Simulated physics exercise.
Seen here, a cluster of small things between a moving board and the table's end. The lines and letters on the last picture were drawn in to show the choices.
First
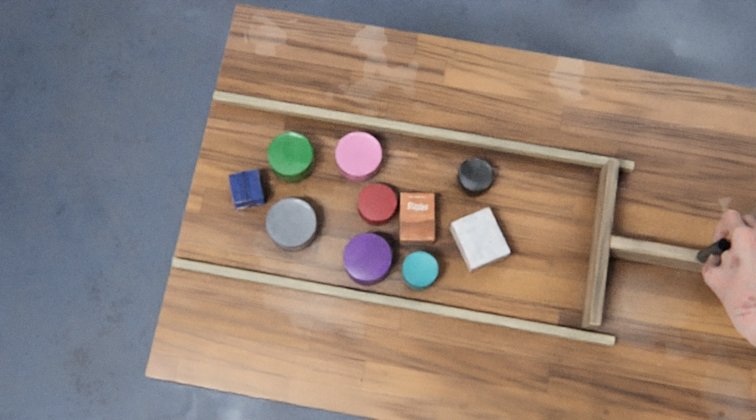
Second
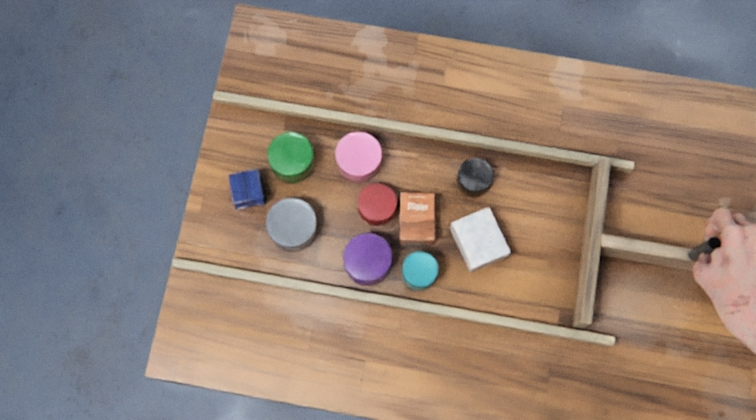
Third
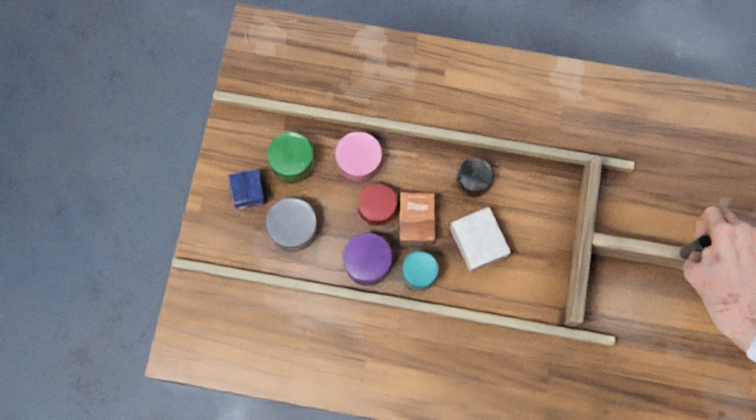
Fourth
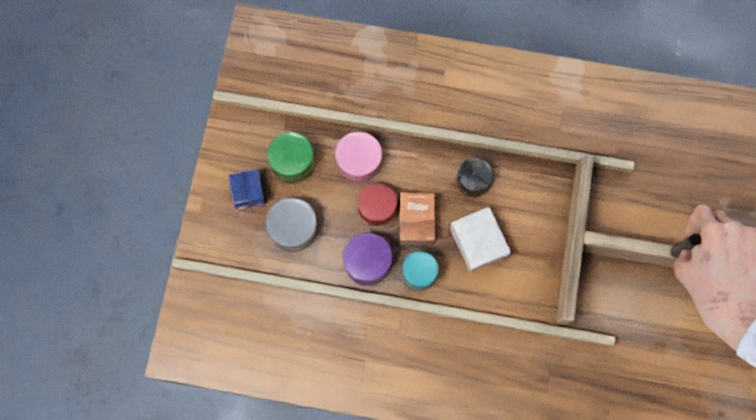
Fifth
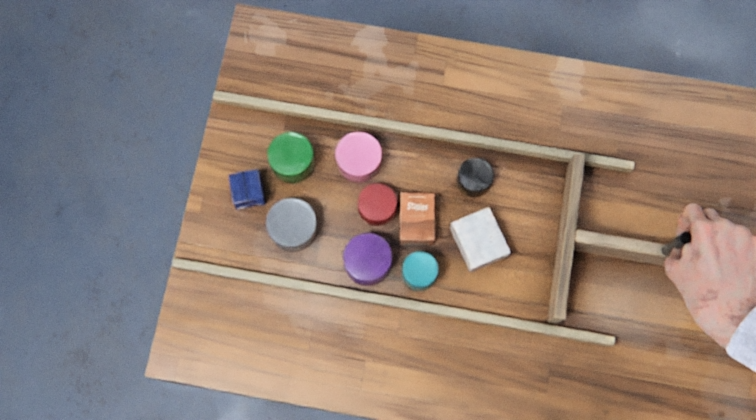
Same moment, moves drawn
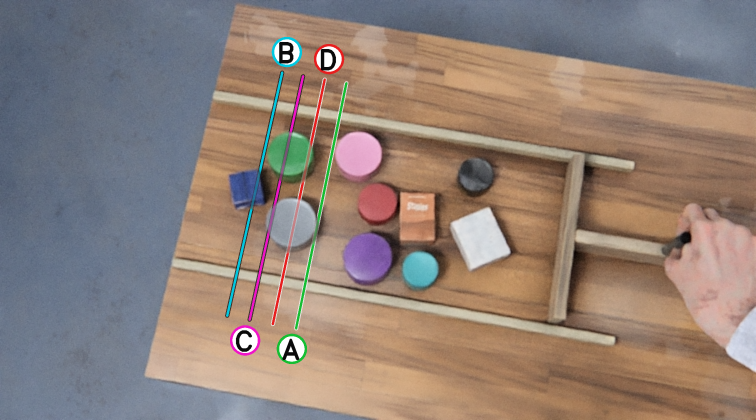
The footage shows a hand gripping the handle of a wooden board and sliding it slowly leftward between two rails, while the coloured round containers and small boxes on the wooden table stay still, untouched by the board.
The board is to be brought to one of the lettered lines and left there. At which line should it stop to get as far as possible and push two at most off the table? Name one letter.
Up to line D.
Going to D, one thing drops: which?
The blue box goes over.
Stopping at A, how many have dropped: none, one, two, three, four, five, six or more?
In all, none.
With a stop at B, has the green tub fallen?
Yes.
On the marked copy, A at (322, 201); B at (256, 190); C at (277, 193); D at (300, 197).
Taking D. A third of the way, board (473, 217); black tub (454, 174); red tin (371, 203).
Two thirds of the way, board (377, 200); green tub (278, 144); grey tub (266, 225).
When it is over, board (302, 187); blue box over the edge; green tub (207, 131); one fallen.
As for the rest, A is within the limit but short; B drops four; C drops four.
